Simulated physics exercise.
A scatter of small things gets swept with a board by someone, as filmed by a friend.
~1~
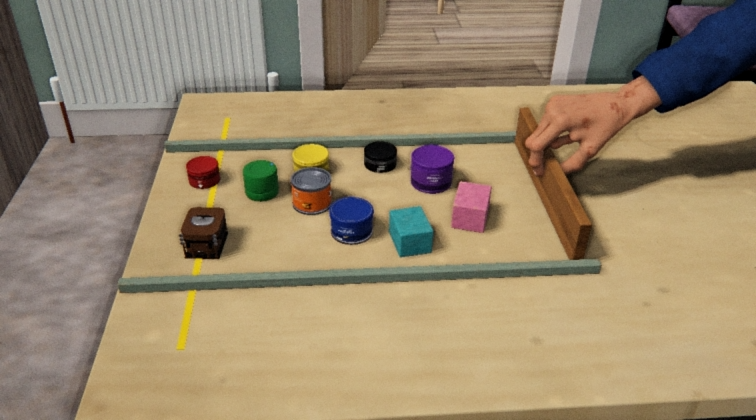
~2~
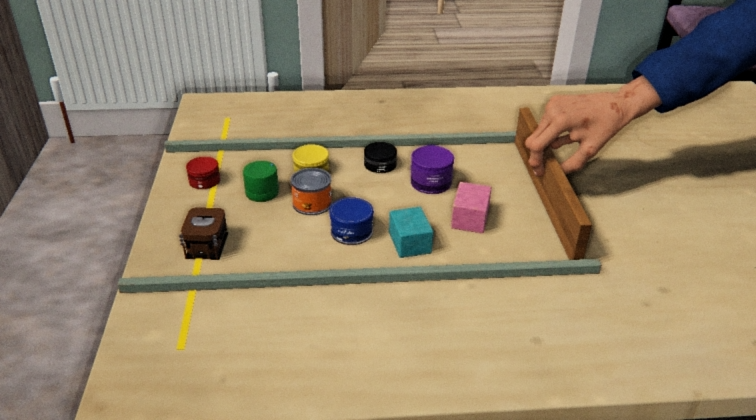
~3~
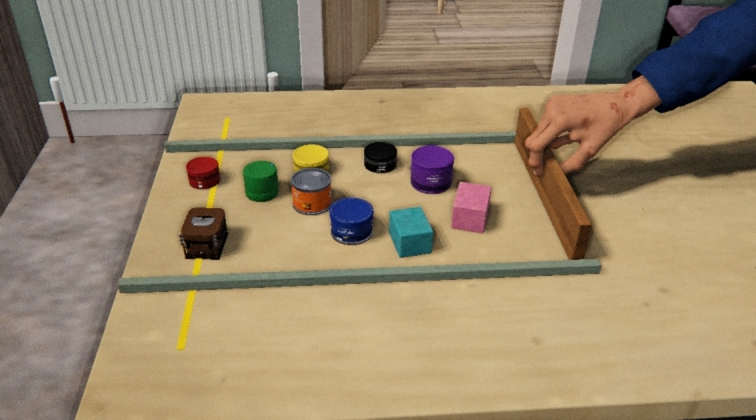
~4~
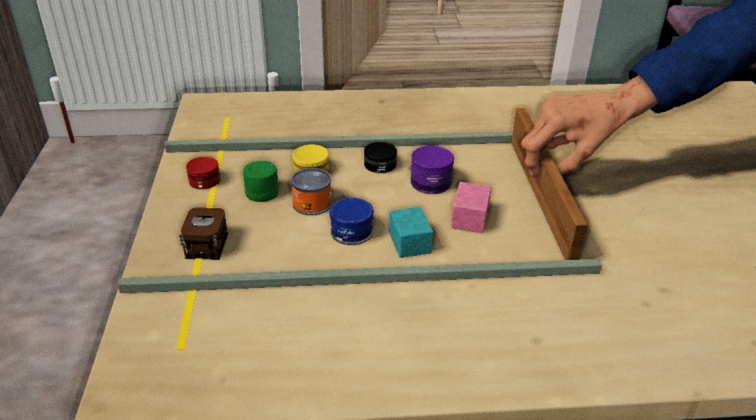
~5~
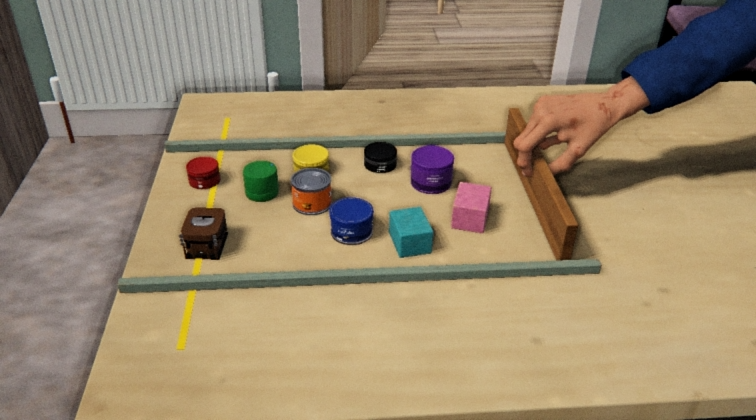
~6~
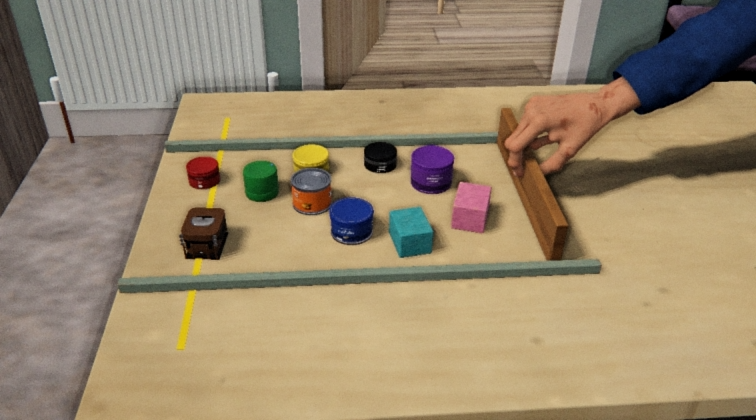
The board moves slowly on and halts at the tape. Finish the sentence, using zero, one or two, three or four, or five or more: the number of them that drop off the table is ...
The number that drop off the table is one or two.
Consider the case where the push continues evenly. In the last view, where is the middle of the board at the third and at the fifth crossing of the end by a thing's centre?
Near (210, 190) and (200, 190).
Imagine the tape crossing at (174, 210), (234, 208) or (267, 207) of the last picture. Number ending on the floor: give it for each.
Taken one after another, the numbers are 6, 0 and 0.
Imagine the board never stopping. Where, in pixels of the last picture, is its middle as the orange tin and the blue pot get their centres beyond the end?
About (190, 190), and about (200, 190) for the other.
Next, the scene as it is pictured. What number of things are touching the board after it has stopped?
Contact count: 4.
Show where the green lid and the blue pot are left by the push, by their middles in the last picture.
The green lid ends up near (151, 180), and the blue pot near (146, 226).
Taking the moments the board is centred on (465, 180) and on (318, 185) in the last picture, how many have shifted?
That gives 1 for the first and 8 for the second.
Soon after, none off yet; red tub at rest near (203, 173); brown case at rest near (205, 233); green lid at rest near (261, 181).
In the end, the number that fall off is one or two; gone, red tub.
